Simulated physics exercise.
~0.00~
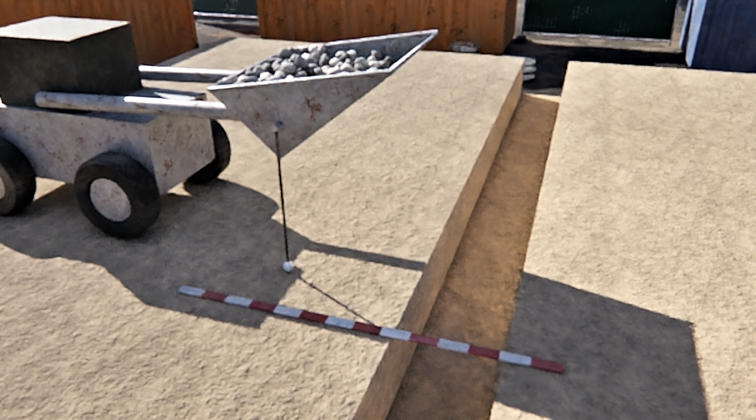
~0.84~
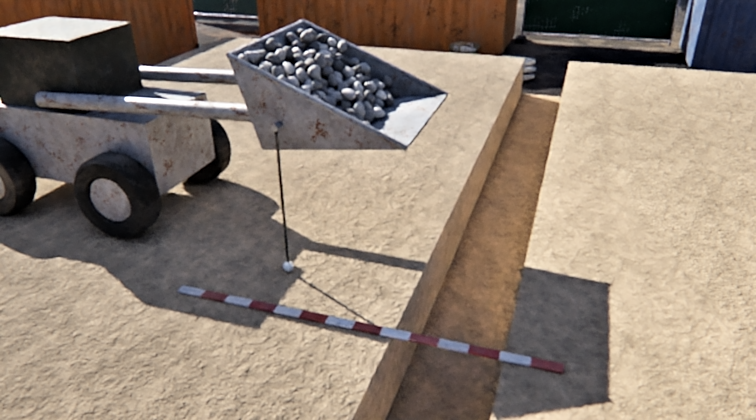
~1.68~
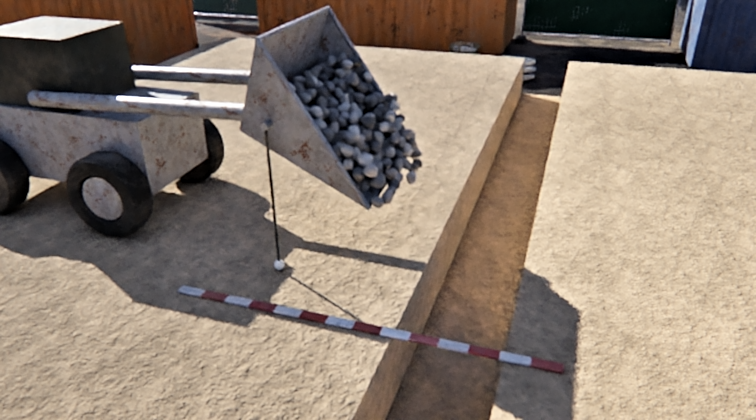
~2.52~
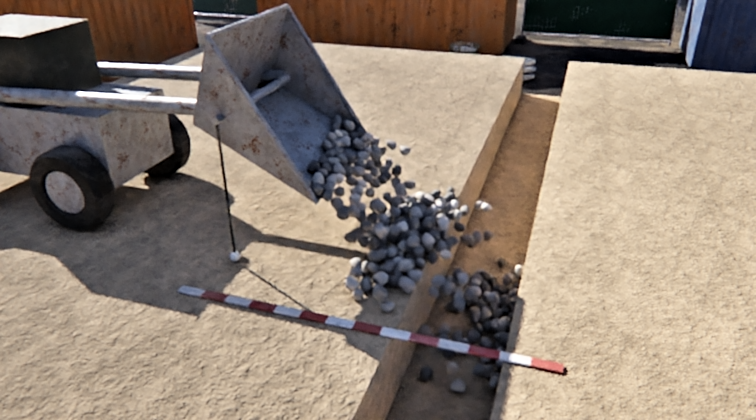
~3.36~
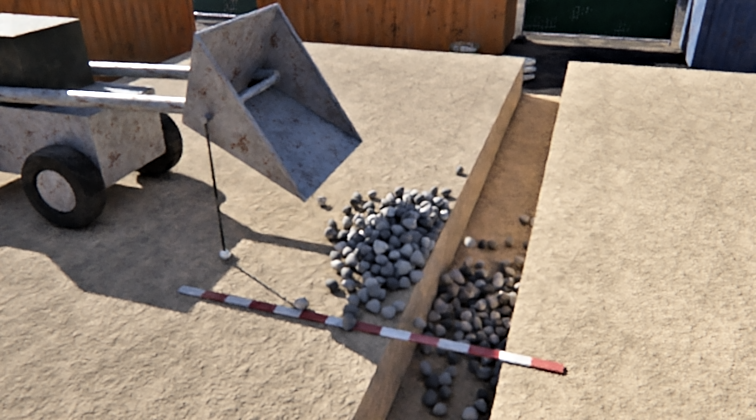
A loader tips its bucket and backs left, spilling grey cobbles beside and into a trench.
